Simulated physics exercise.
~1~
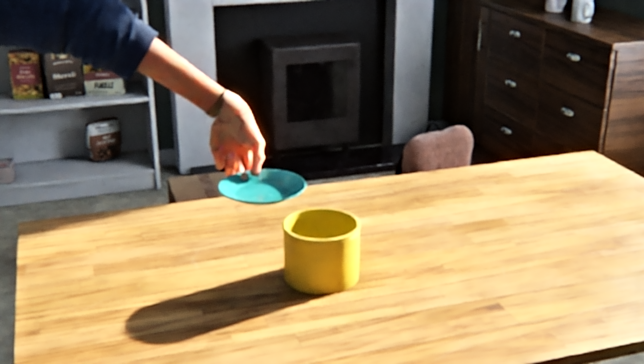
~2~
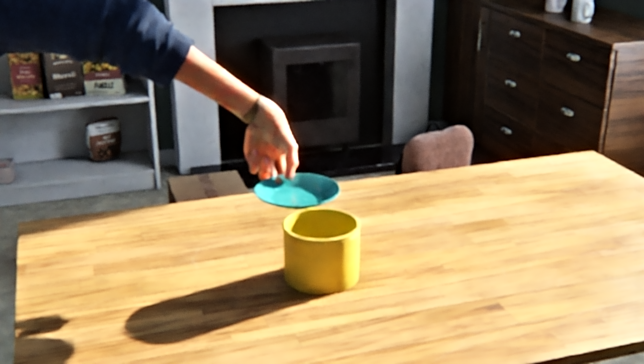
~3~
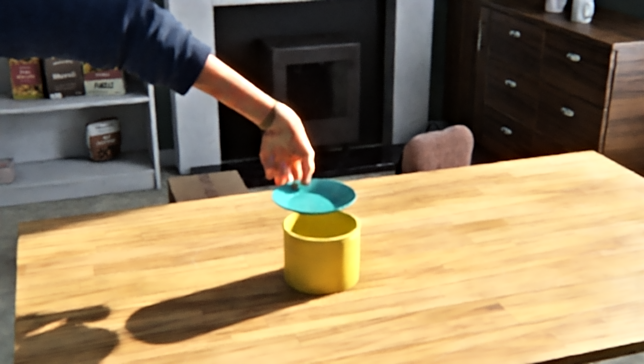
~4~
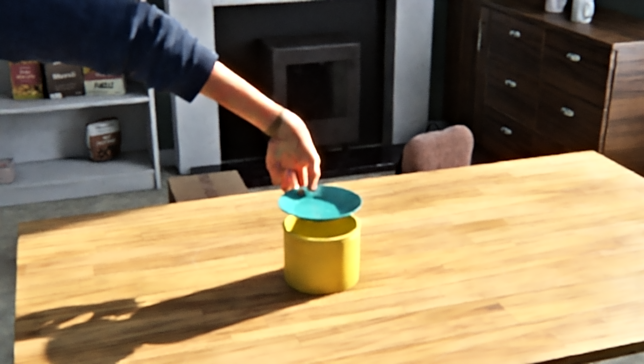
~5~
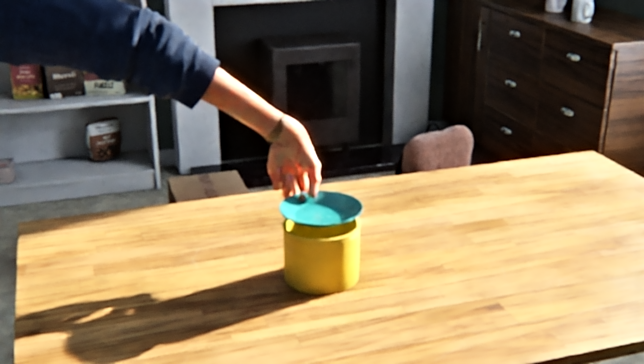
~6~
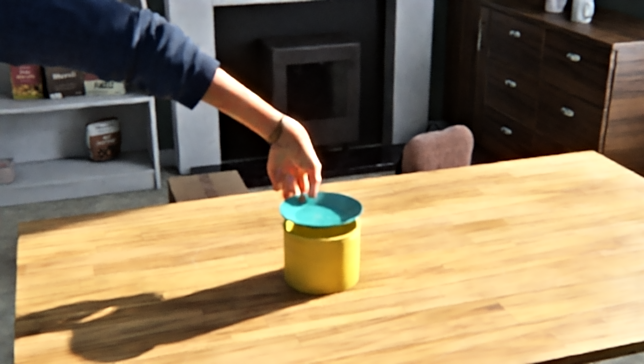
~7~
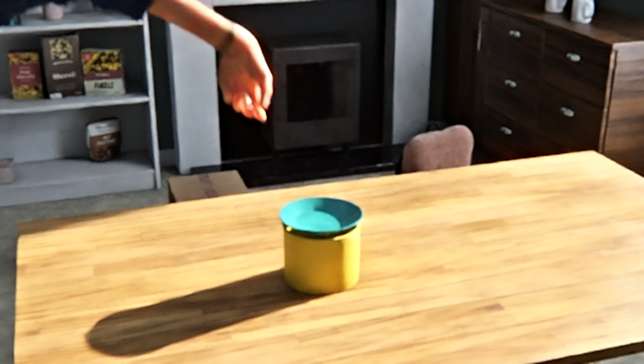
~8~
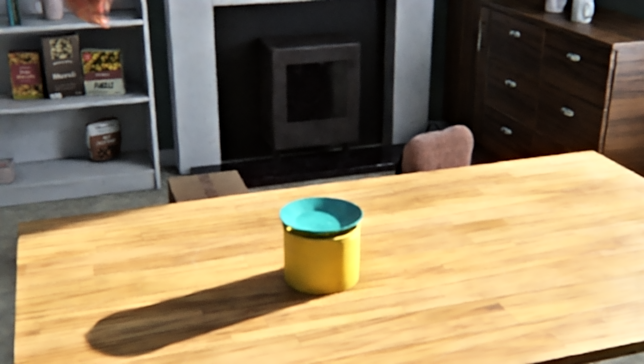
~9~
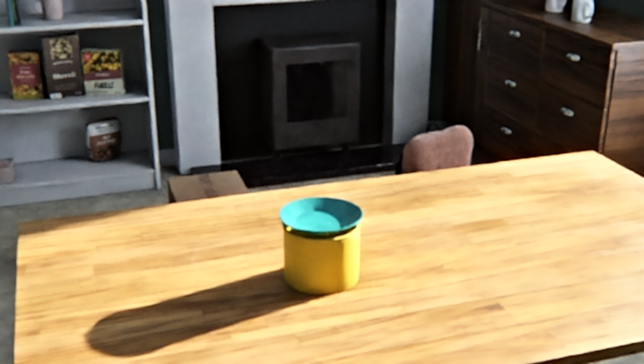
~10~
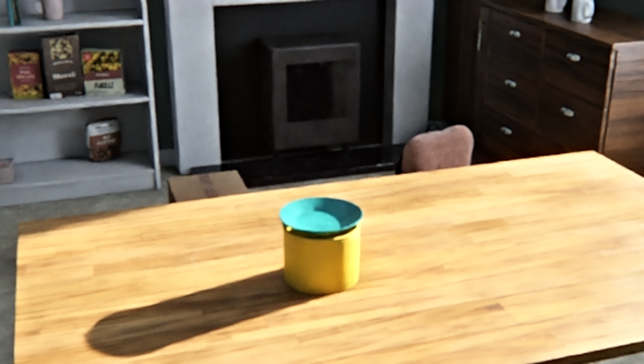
At first, a hand reaching in from the left holds a turquoise saucer above a wooden table, just to the left of an open yellow pot. The hand carries the saucer to the right until it hovers over the pot's opening. It then lowers the saucer gently toward the rim, pausing briefly as it gets there. The fingers open, and the hand lifts away, drawing back to the upper left and out of view. In the end, the saucer rests still on the rim, covering the opening of the yellow pot.
